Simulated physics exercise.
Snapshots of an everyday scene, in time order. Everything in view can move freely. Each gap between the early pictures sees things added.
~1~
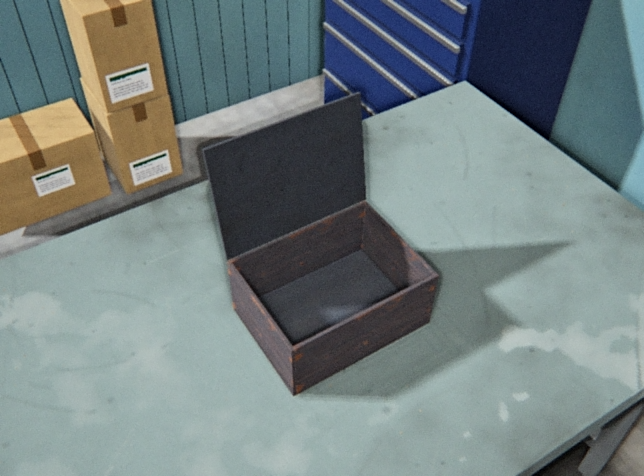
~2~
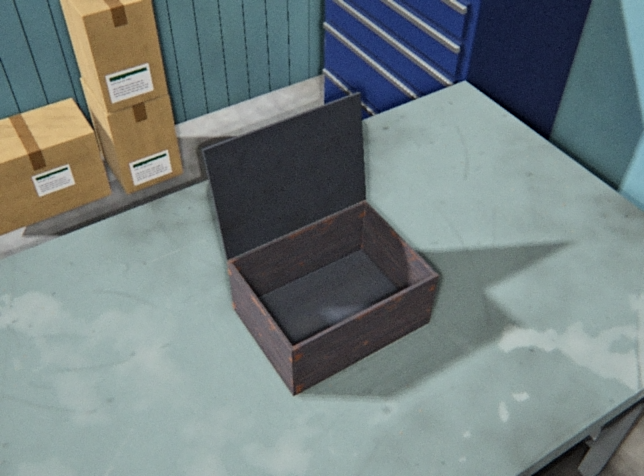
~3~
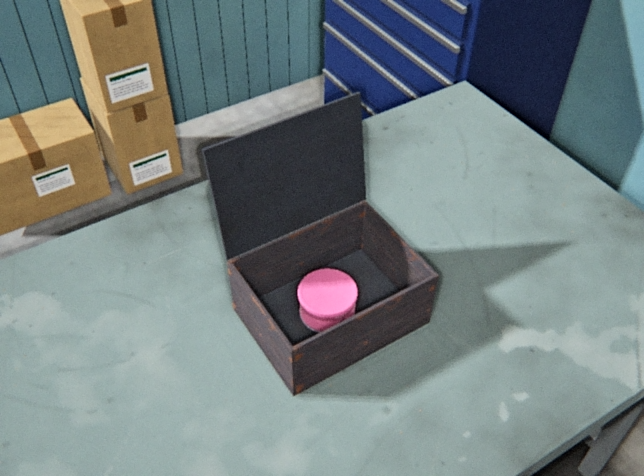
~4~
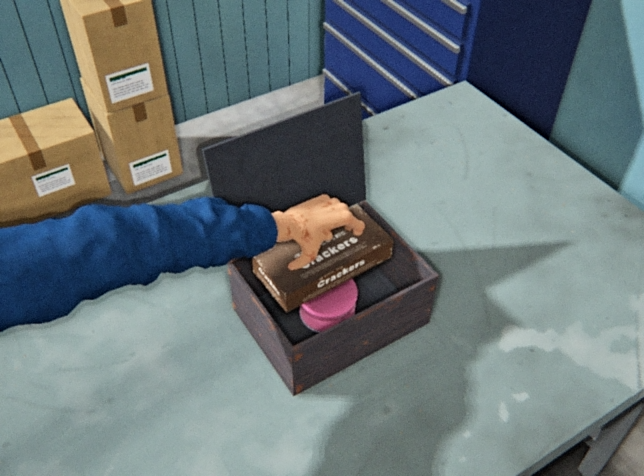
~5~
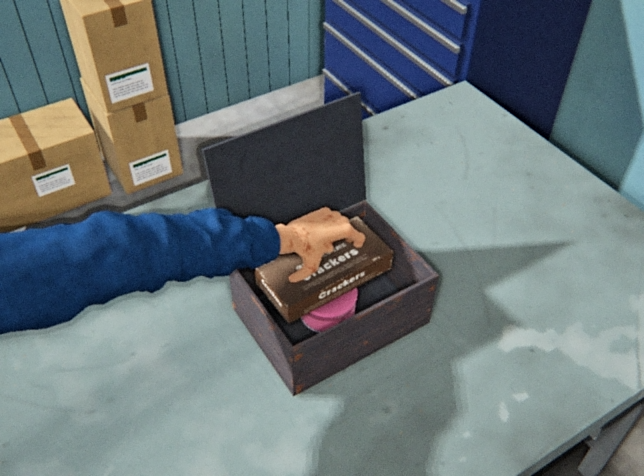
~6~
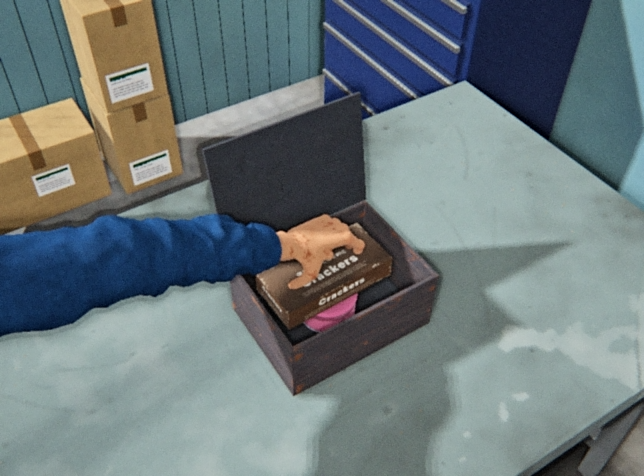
A pink tub appeared in the empty, open dark box on the table, and then a hand in a blue sleeve lowered a brown packet of crackers into the box over the tub.
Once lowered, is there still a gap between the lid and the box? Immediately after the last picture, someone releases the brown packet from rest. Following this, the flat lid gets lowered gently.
So the lid is down at the end.
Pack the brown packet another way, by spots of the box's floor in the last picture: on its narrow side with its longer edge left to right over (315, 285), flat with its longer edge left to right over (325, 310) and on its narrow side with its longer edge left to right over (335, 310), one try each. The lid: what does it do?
In the first case it shuts; in the second case it shuts; in the third case it stays open.
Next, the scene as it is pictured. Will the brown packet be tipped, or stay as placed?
Simply put, it remains unturned.
Then, 1.10 s after the last picture, lid starting down.
Then, 1.60 s after the last picture, lid 59° above the rim.
Then, 1.90 s after the last picture, lid 35° above the rim.
Then, 2.20 s after the last picture, lid 7° above the rim.
At rest, lid shut; both in place. Seen from the same camera at the end, brown packet near (325, 275).
